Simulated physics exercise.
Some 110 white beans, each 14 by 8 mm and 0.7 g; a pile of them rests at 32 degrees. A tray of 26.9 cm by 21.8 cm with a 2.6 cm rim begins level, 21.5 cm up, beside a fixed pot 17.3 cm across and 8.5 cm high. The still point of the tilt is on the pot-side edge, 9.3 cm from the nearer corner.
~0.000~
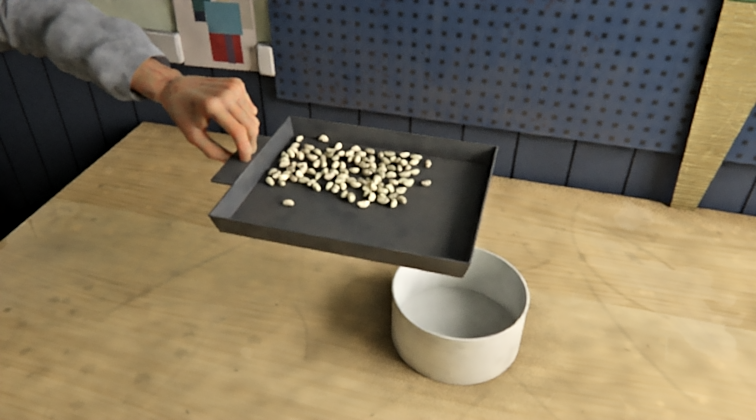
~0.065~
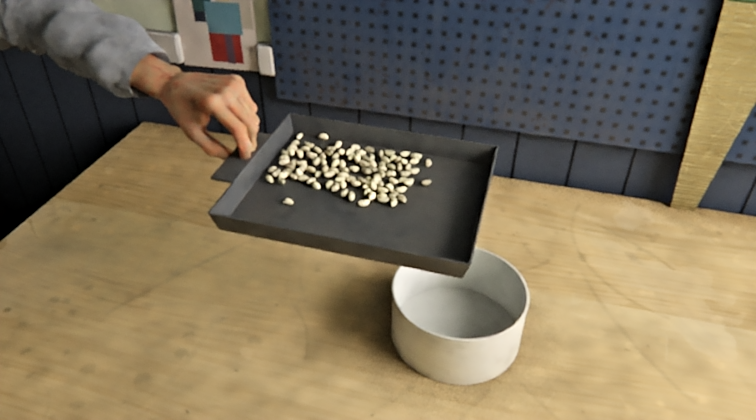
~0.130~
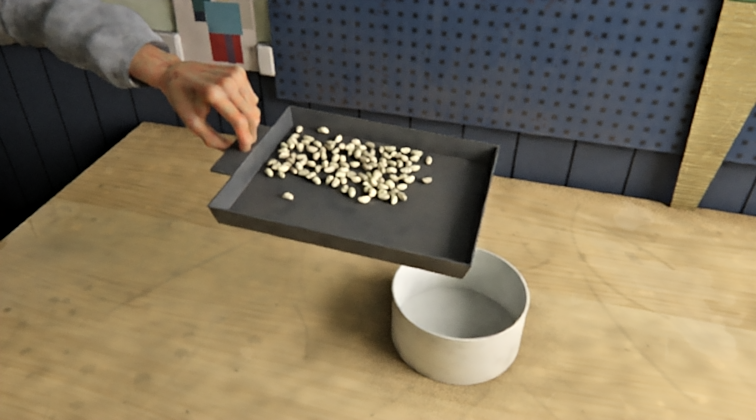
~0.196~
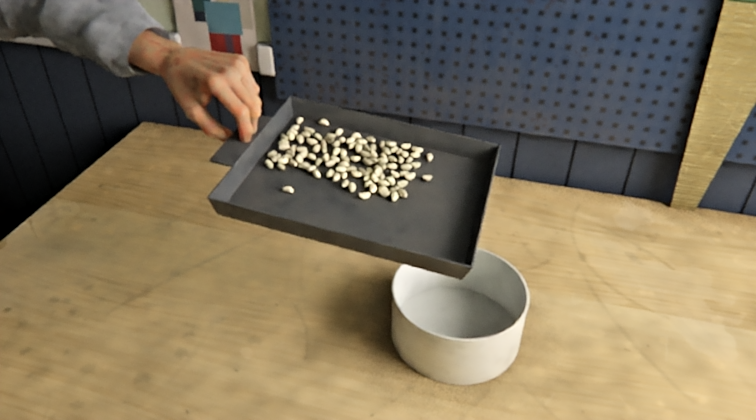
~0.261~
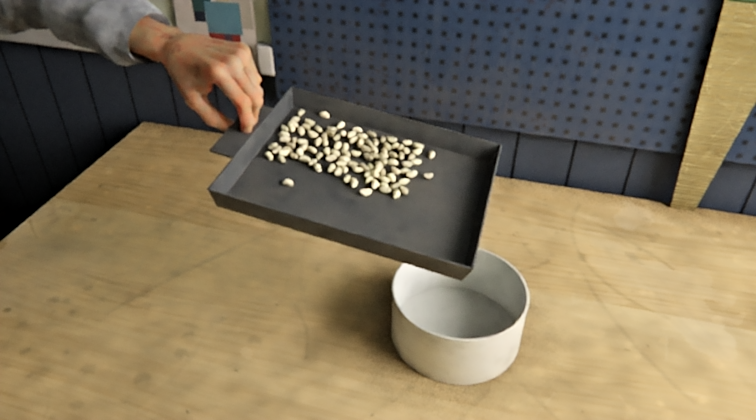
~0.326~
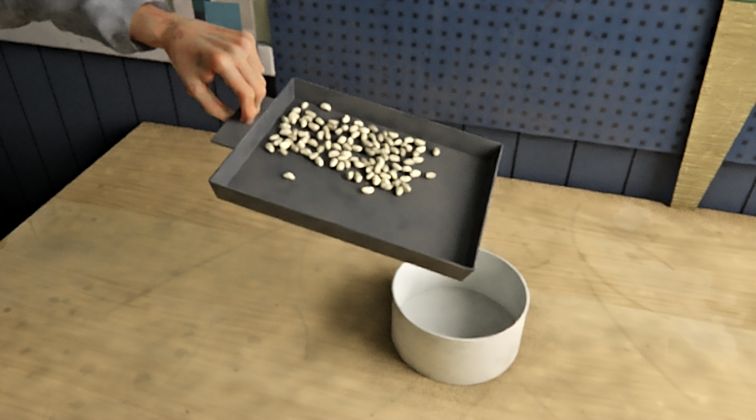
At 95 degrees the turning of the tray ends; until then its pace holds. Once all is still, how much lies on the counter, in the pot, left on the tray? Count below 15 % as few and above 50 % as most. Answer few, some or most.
Counter: Most, pot: Some, tray: Few.
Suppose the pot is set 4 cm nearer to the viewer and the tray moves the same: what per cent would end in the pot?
Then about 60 per cent.
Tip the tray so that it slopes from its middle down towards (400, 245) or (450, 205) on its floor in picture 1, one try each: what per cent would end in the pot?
About 5 and 40 per cent.
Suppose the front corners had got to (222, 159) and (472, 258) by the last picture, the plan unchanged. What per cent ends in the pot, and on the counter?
Pot 50, counter 50.
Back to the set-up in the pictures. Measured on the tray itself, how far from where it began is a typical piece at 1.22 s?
Roughly 15 cm.
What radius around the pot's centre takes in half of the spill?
Roughly 20 cm.
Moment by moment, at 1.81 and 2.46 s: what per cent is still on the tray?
About 95, 5.
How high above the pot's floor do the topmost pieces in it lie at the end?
About 1.0 cm.
Then, at 1.22 s, tilt 50 degrees; the tray holds 100 %, the pot 0 %.
After 1.81 s, tilt 76 degrees; the tray holds 95 %, the pot 0 %.
After 2.46 s, tilt 95 degrees; the tray holds 5 %, the pot 20 %.
In the end, at 4.0 s, counter 75 %, pot 25 %, tray 0 %.
